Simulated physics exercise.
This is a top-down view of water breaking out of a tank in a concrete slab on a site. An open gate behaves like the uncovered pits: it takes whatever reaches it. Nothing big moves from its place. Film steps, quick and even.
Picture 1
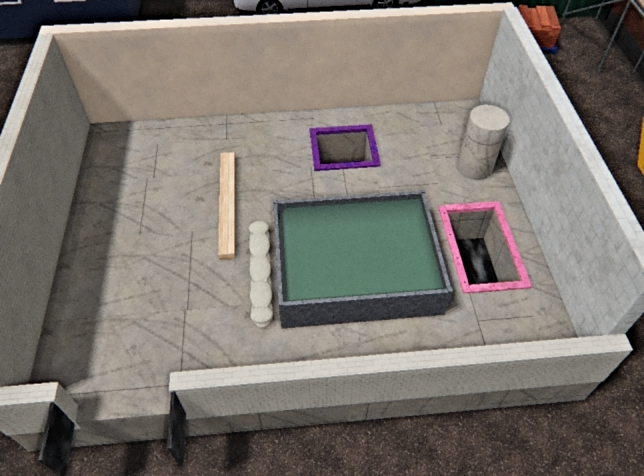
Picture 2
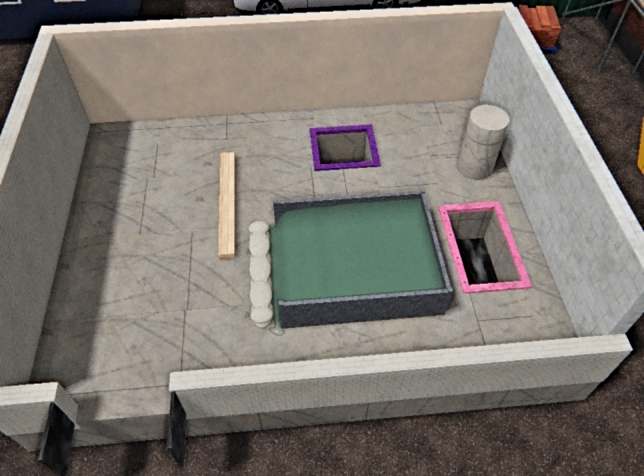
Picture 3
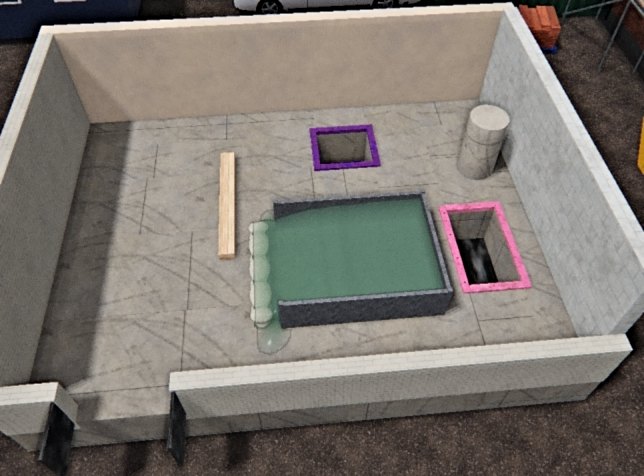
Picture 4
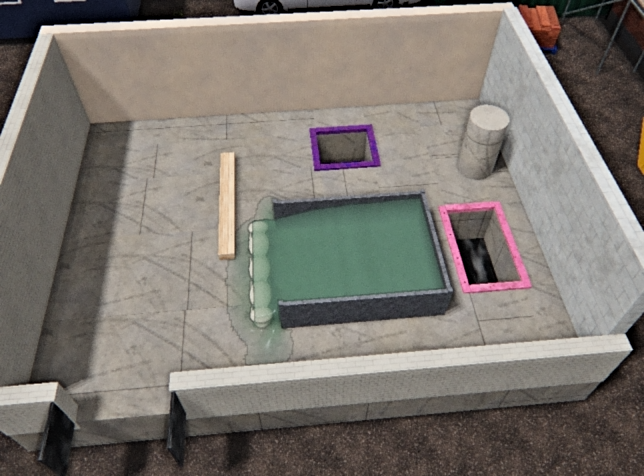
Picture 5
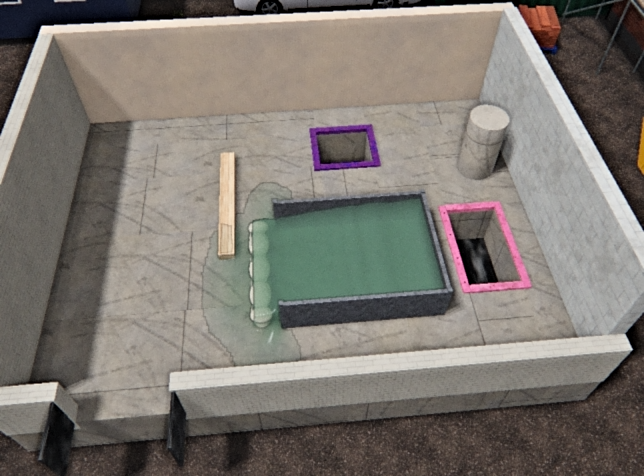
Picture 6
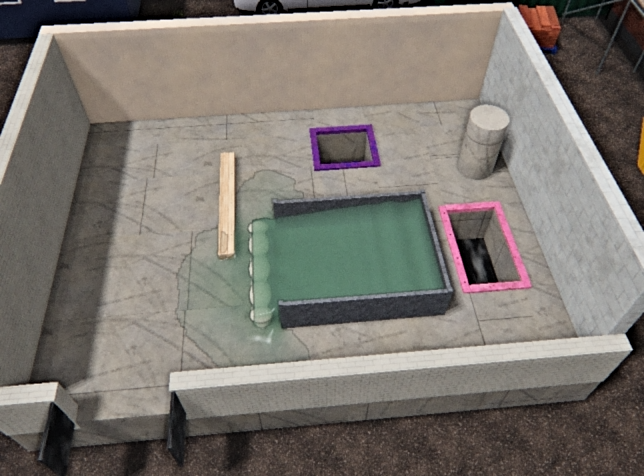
A walled concrete slab on a building site is seen from high above, with a gap in the near wall at left. A dark-sided tank of green water sits right of centre beside a row of pale round blocks, with a wooden beam to the left, a purple-edged pit behind, and a pink-edged pit and grey cylinder at right. Water pours from the tank's left side through the blocks and spreads thinly leftward around the beam's near end, while the camera stays still.
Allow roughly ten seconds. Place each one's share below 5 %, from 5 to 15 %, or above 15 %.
At the end, the gate takes in a reasonable amount - five to fifteen per cent; the pink pit takes in a trifling amount - short of five per cent; the purple pit takes in a trifling amount - short of five per cent.
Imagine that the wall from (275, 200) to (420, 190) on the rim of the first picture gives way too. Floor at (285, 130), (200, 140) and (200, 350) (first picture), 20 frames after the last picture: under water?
Soaked, then soaked, then unsoaked.
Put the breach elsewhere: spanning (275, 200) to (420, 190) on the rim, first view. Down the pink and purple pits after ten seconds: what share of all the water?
Pink 2 %, purple 35 %.
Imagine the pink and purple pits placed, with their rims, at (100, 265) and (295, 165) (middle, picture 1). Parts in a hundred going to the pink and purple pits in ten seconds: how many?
Of everything, pink catches 10 per cent while purple catches 4 per cent.
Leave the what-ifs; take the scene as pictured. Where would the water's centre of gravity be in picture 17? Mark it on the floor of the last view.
My reading is close to (294, 272).
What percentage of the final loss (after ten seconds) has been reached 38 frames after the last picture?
Close to 65 out of every hundred.
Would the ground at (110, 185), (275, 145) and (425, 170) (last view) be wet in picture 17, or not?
The readings in sequence are waterless, watered, waterless.
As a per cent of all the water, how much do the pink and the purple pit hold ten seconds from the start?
Around 0 percent for the first, around 0 percent for the second.
A moment on, water covers 25 % of the floor; the gate 0 %, the pink pit 0 %, the purple pit 0 %.
Next, water covers 40 % of the floor; the gate 0 %, the pink pit 0 %, the purple pit 0 %.
Then, water covers 50 % of the floor; the gate 2 %, the pink pit 0 %, the purple pit 0 %.
Later, water covers 70 % of the floor; the gate 6 %, the pink pit 0 %, the purple pit 0 %.
In the end, water covers 80 % of the floor; the gate 9 %, the pink pit 0 %, the purple pit 0 %.
